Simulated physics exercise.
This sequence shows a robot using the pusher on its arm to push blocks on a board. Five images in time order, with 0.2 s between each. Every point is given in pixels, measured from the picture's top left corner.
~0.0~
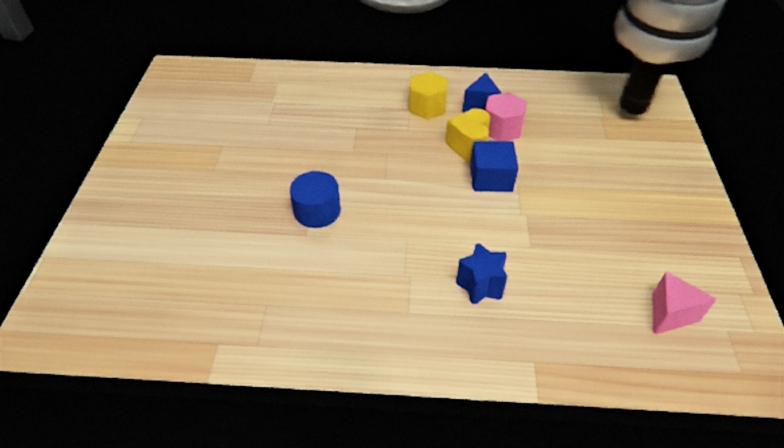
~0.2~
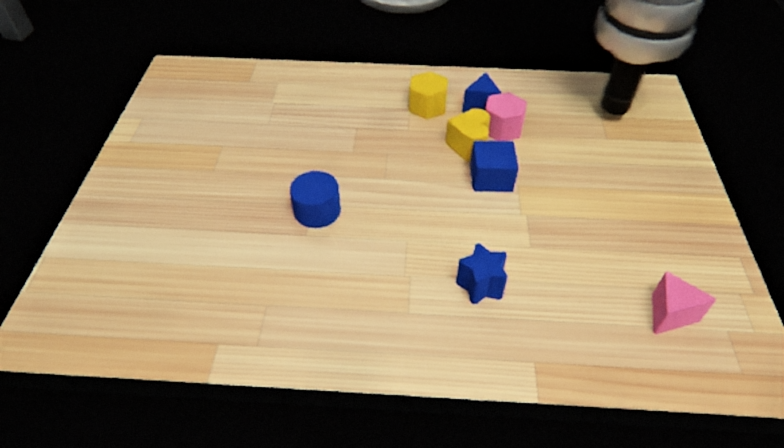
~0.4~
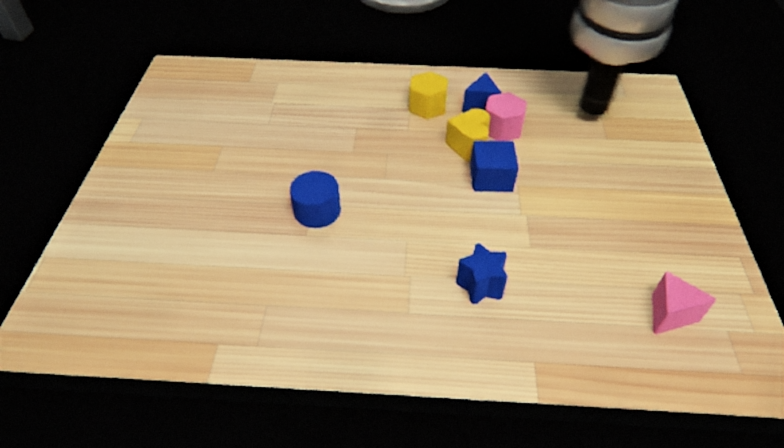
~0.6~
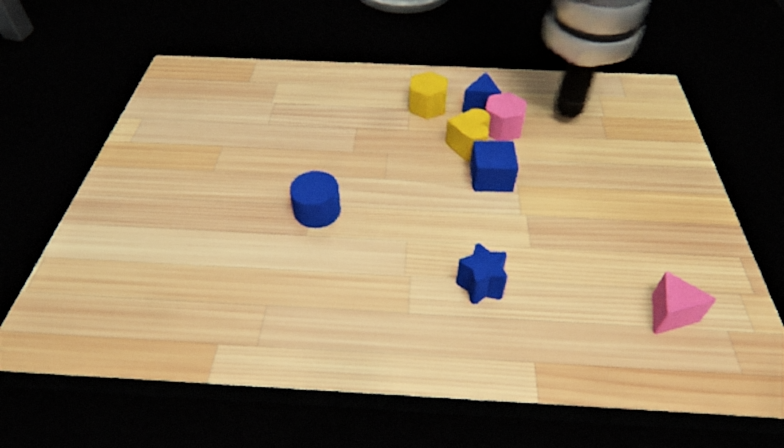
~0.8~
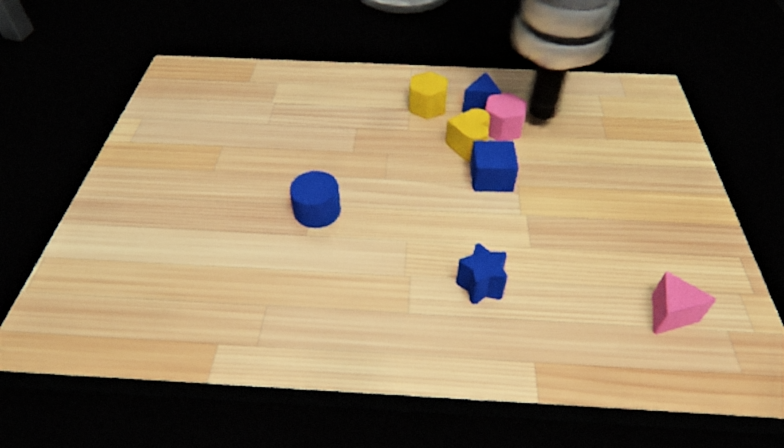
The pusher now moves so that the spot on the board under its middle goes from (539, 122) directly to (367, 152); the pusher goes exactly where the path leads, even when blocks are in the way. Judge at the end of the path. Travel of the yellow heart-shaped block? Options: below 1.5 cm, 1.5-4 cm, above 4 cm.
It is going to finish beyond 4 cm from where it is now.
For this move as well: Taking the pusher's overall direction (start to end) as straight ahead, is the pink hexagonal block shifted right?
Yes, that is what happens.
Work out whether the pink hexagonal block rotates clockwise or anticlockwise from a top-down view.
Short answer: Clockwise.
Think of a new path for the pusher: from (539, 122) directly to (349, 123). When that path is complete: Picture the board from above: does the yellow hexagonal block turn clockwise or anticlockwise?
Clockwise rotation.
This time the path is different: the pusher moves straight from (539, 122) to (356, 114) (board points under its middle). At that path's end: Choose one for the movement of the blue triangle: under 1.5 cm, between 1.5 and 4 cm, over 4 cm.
Distance: Between 1.5 and 4 cm.
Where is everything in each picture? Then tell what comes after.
Pusher's lower end (633, 107); yellow hexagonal block (429, 83); yellow heart-shaped block (472, 122); blue triangle (484, 84); pink hexagonal block (507, 105), in the first frame.
Pusher (615, 107); blocks still, in the second frame.
Pusher (593, 108); blocks still, in the third frame.
Pusher (569, 109); blocks still, in the fourth frame.
Pusher (541, 112); yellow hexagonal block (429, 83); yellow heart-shaped block (472, 122); blue triangle (484, 84); pink hexagonal block (507, 105), in the fifth frame.
On the path given first. One third of the way, pusher (485, 122); yellow heart-shaped block (446, 128), turned 85° anticlockwise; pink hexagonal block (450, 105), turned 35° clockwise.
Two thirds of the way, pusher (426, 132); yellow hexagonal block (424, 80), turned 15° clockwise; yellow heart-shaped block (417, 144); pink hexagonal block (401, 102), turned 105° clockwise.
At the end, pusher (366, 142); yellow hexagonal block (424, 80), turned 15° clockwise; yellow heart-shaped block (408, 149), turned 165° anticlockwise; blue triangle still; pink hexagonal block (393, 100), turned 120° clockwise.
